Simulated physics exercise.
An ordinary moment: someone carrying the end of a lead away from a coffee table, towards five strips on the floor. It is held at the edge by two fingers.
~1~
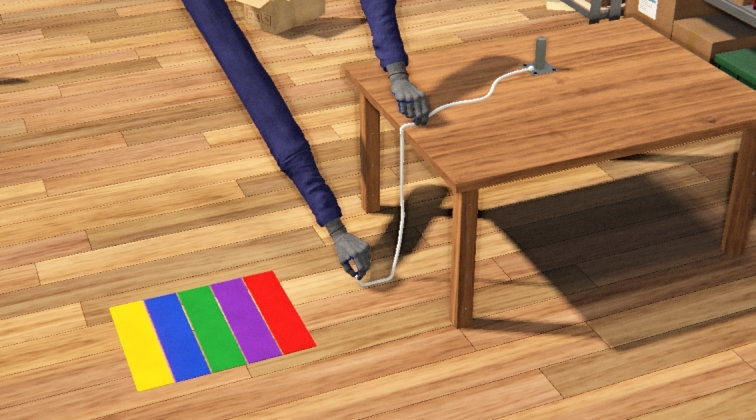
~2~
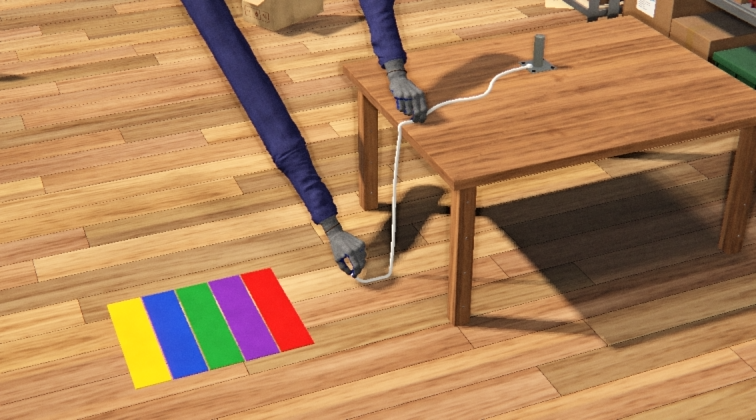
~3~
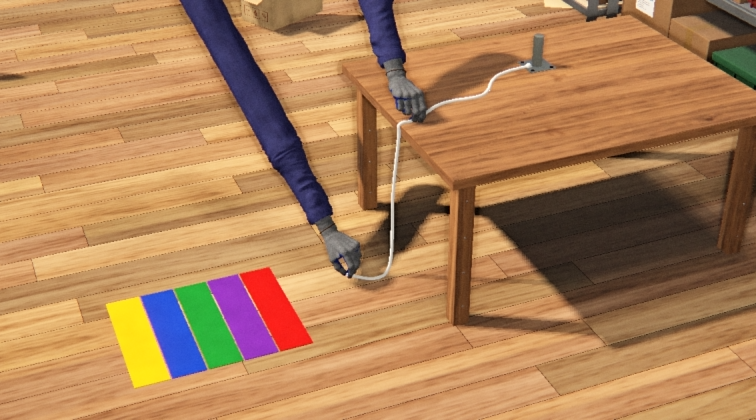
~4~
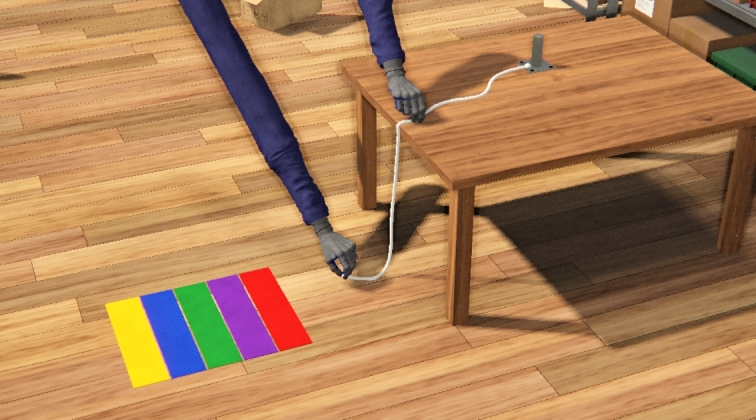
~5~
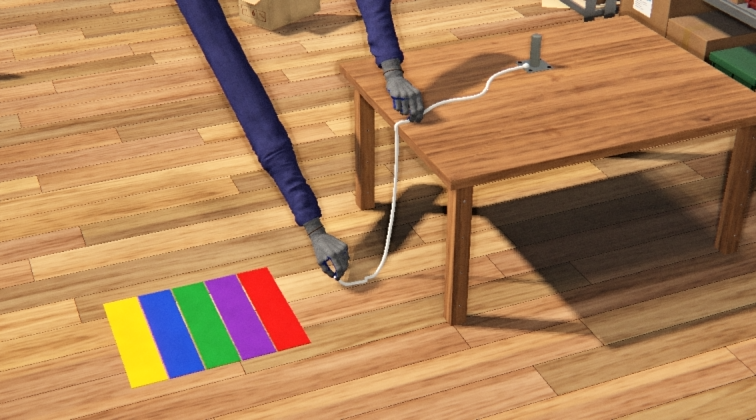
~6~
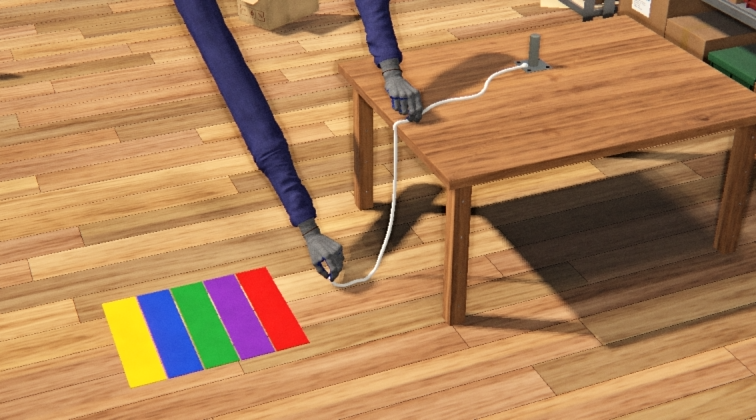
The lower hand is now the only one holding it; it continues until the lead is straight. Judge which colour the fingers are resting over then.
The purple strip.
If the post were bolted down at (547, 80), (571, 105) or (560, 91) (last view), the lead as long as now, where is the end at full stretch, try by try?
One per try, in order: (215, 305), (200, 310), (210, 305).
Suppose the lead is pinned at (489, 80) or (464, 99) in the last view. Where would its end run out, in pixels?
(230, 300) and (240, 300).
Soon after, end near (290, 287); short of the strips.
Then, end near (252, 296); over red.
At full stretch, end near (230, 301); over purple. The purple one.
